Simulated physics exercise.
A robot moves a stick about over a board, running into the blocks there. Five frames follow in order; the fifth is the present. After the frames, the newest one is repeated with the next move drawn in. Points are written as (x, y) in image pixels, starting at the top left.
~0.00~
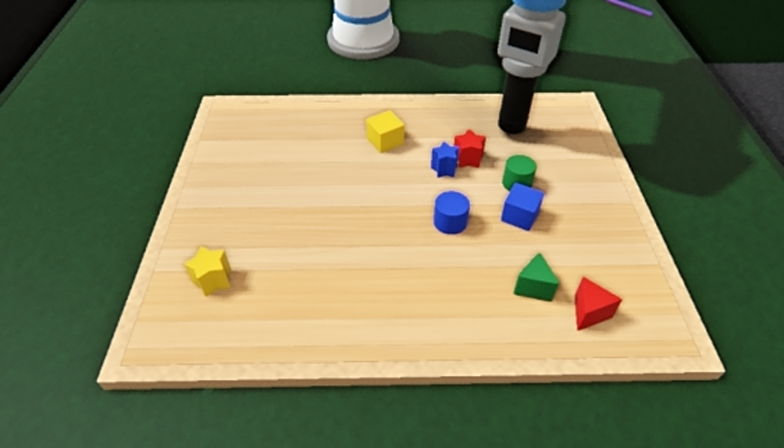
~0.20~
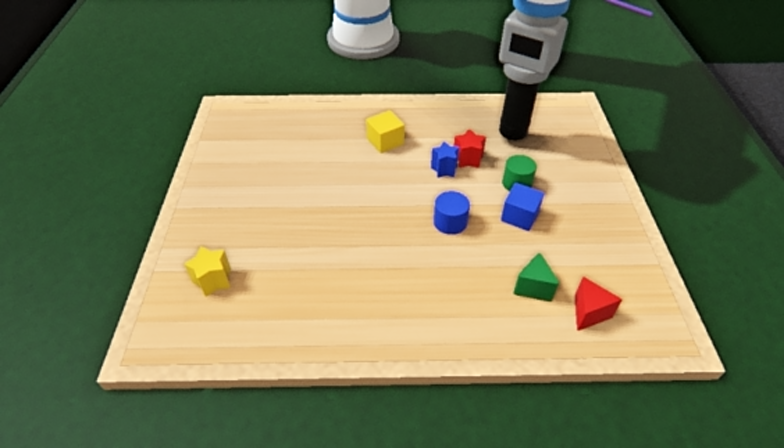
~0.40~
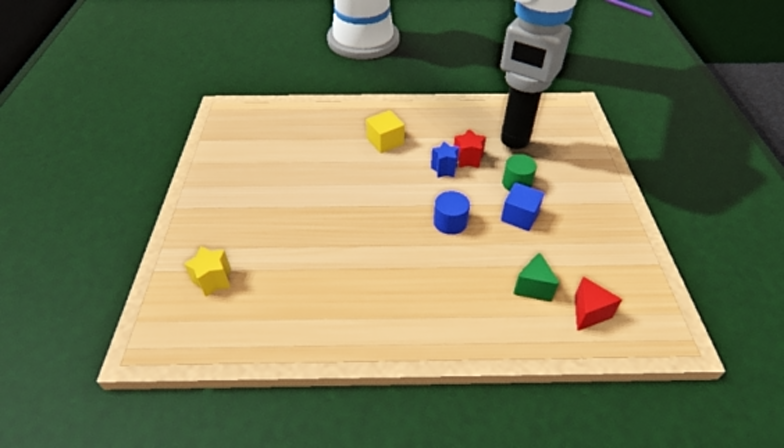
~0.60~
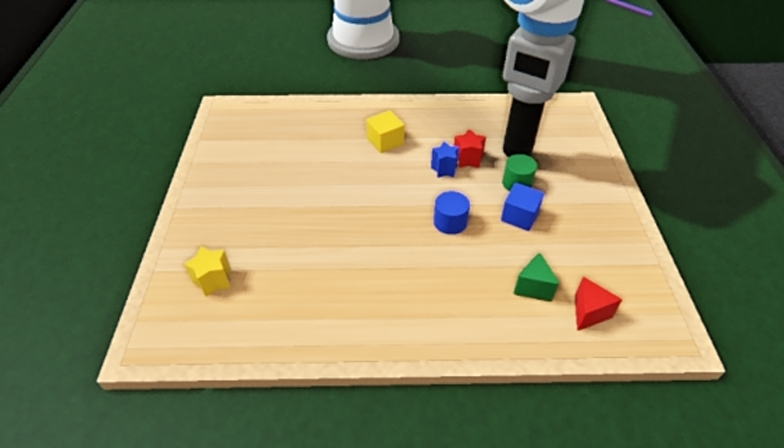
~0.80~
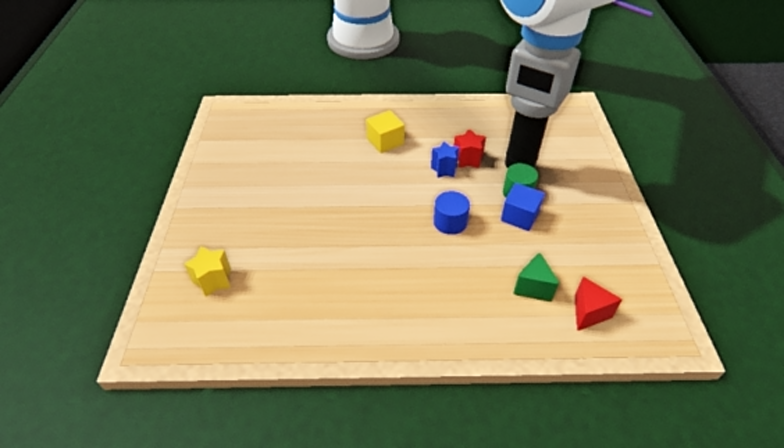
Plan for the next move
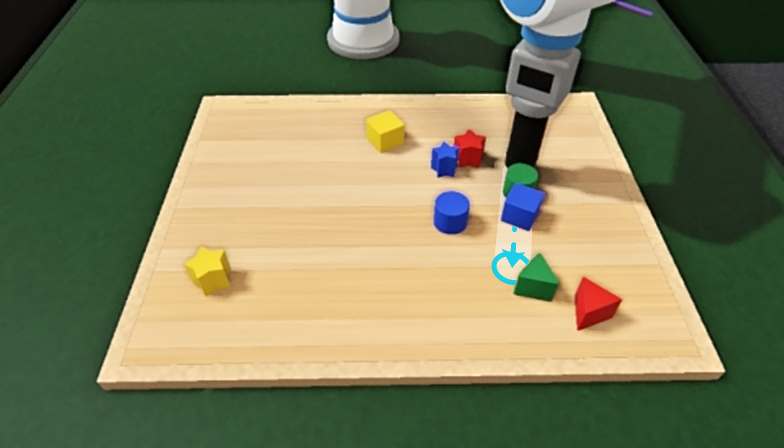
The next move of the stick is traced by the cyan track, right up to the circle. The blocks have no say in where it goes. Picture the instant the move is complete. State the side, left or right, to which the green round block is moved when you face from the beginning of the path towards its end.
Heads right.
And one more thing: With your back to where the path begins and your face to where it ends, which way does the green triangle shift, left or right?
It heads left.
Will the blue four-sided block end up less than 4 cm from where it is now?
No - that is not the case.
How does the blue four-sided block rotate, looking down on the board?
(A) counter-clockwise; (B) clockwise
A - counter-clockwise.
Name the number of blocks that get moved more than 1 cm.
Looking at the path, I think three or more of the blocks end up more than 1 cm away.
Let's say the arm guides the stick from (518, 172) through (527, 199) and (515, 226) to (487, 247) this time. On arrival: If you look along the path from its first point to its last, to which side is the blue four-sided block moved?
The left-hand side.
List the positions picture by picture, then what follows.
The first picture shows lower end of the stick (512, 126), tops of blocks, red star block (471, 139), green round block (522, 164), blue four-sided block (525, 197), green triangle (539, 270).
The second picture shows stick (513, 132), blocks as before.
The third picture shows stick (515, 141), blocks as before.
The fourth picture shows stick (517, 151), blocks as before.
The fifth picture shows stick (520, 165), red star block (471, 139), green round block (522, 173), blue four-sided block (525, 197), green triangle (539, 270).
The drawn path runs from (518, 172) directly to (512, 268).
What follows on the original path. One third of the way, stick (518, 194); green round block (512, 203); blue four-sided block (524, 227), turned 50° anticlockwise.
Two thirds of the way, stick (516, 226); green round block (494, 229); blue four-sided block (528, 244), turned 70° anticlockwise.
At the end, stick (514, 261); red star block not moved; green round block (481, 243); blue four-sided block (527, 283), turned 70° anticlockwise; green triangle (558, 299).
